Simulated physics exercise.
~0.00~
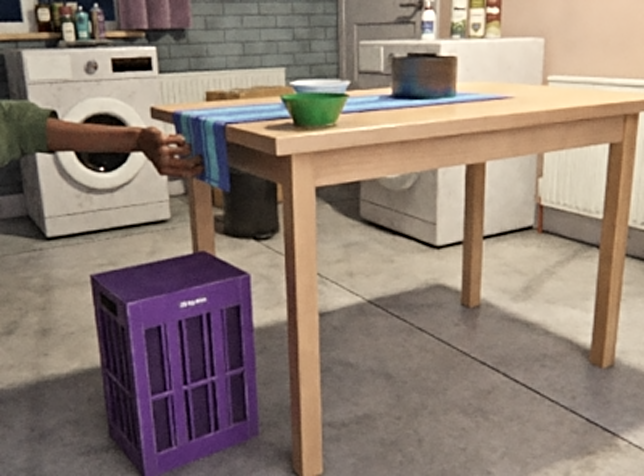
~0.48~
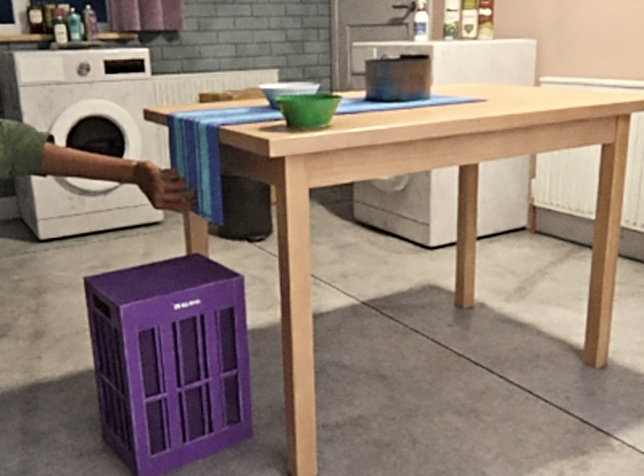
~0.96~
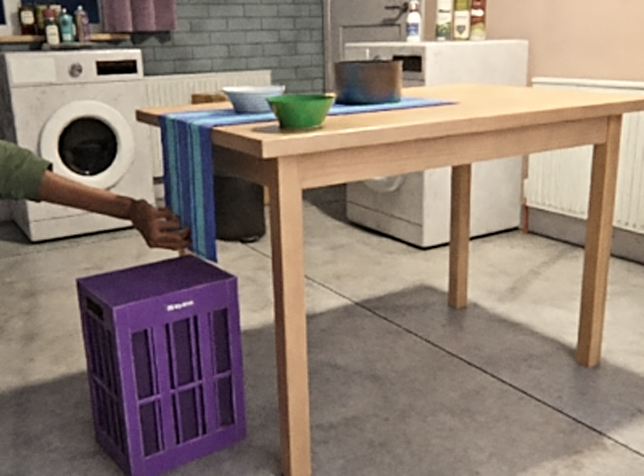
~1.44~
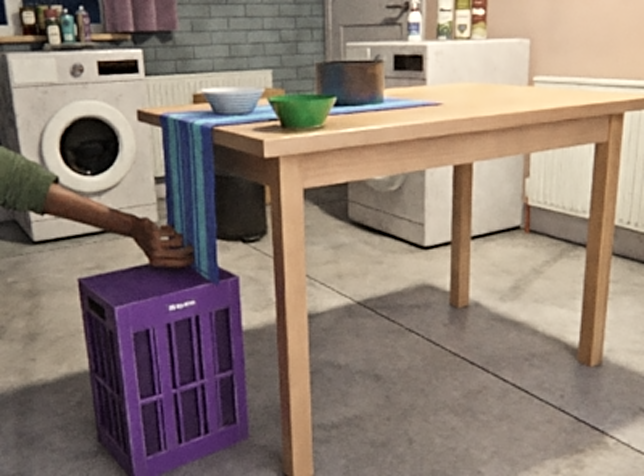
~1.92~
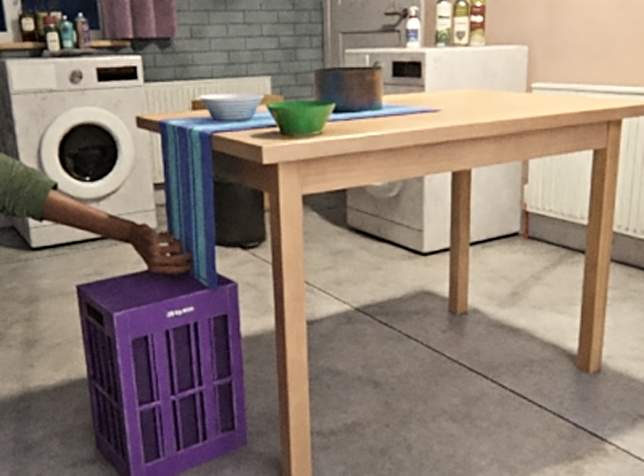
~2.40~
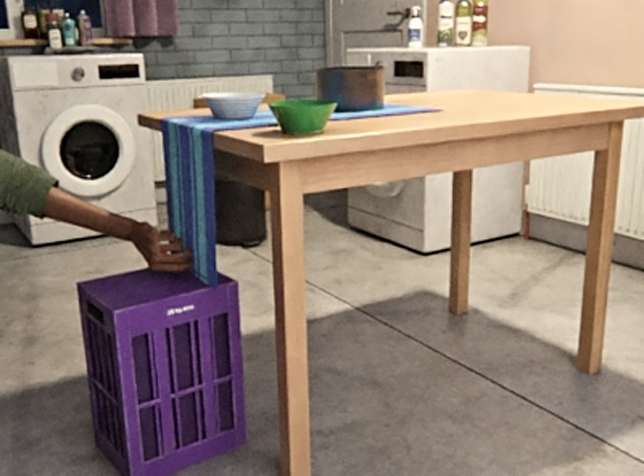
A blue striped tea towel hangs over the left end of a wooden table, where a white bowl, a green bowl and a pot stand, with a purple crate on the floor below. A hand reaching in from the left tugs the cloth downward. As the hem drops, the white bowl and the pot slide a little to the left, while the green bowl keeps its place. The hem then reaches the top of the crate, and the pulling stops. At the end the hand stays by the hem, and both bowls and the pot remain on the table.
